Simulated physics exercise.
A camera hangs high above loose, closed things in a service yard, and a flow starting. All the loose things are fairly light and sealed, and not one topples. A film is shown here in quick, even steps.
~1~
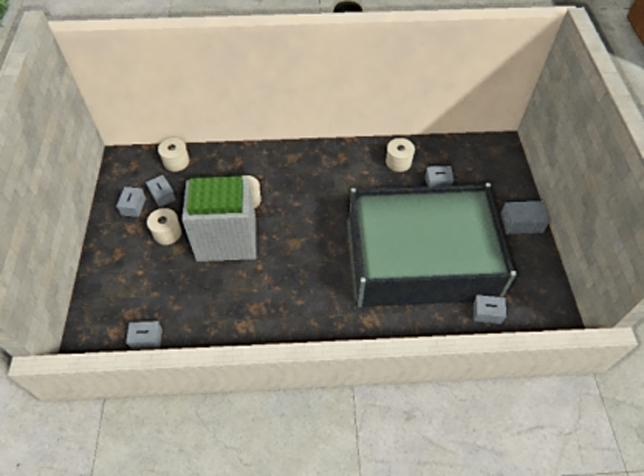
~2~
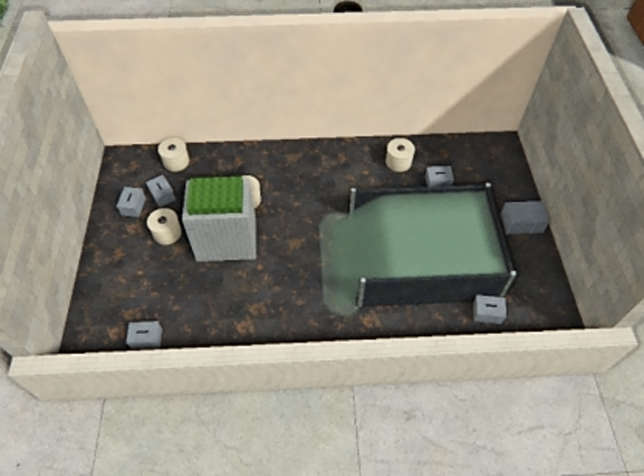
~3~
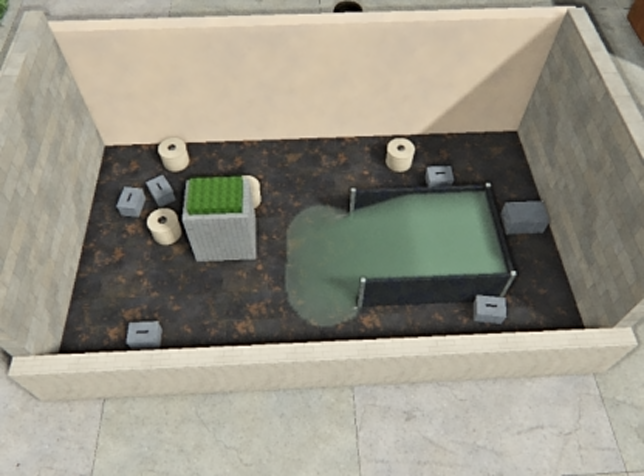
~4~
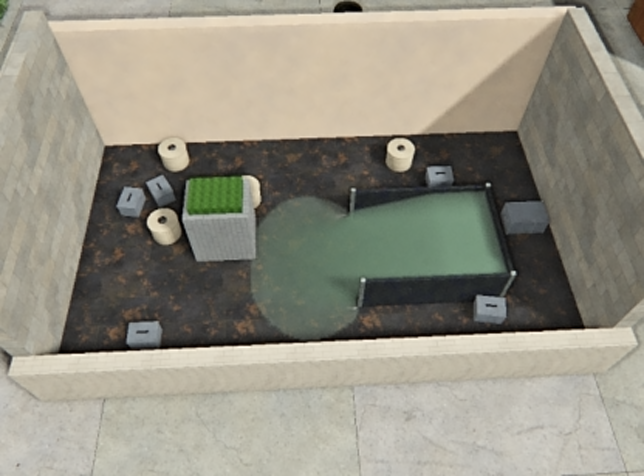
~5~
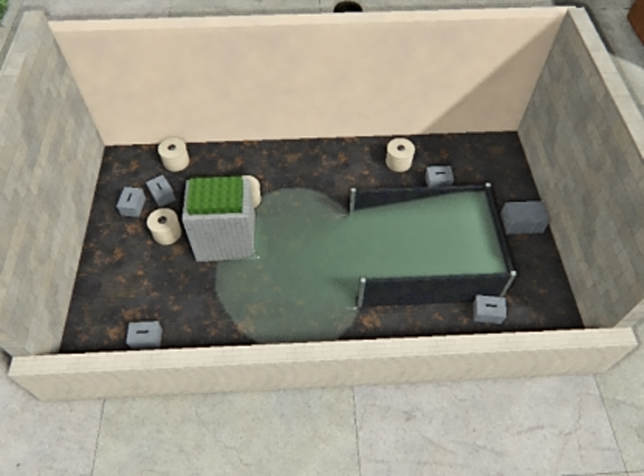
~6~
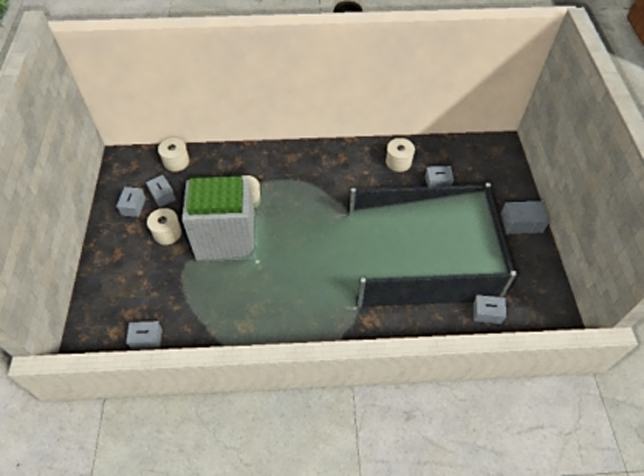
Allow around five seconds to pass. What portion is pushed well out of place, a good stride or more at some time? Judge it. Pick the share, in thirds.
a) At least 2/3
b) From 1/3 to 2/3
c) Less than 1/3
Option b: From 1/3 to 2/3.
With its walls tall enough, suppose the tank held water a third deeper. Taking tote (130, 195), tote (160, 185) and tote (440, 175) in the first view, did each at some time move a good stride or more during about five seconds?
Going through them in turn, I'd say got there, then got there, then never got there.
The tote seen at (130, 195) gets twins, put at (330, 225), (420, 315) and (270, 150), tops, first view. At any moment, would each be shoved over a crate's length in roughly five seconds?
Shoved clear, stays put, shoved clear.
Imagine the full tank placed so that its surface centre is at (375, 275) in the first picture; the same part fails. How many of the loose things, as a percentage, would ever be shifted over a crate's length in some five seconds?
Close to 50 in a hundred.
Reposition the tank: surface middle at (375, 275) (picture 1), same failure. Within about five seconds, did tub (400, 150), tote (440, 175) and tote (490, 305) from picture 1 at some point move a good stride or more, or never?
Well, in order they come out as stayed within it, stayed within it and stayed within it.
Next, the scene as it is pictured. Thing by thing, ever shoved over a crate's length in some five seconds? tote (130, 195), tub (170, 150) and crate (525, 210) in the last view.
Went a long way, then went a long way, then never got far.
A moment on, 0 of 10 are well off their spots; 0 afloat.
Next, 2 of 10 are well off their spots; 2 afloat.
Later, 3 of 10 are well off their spots; 5 afloat.
In the end, 6 of 10 are well off their spots, and 6 have been at some point; 6 afloat.
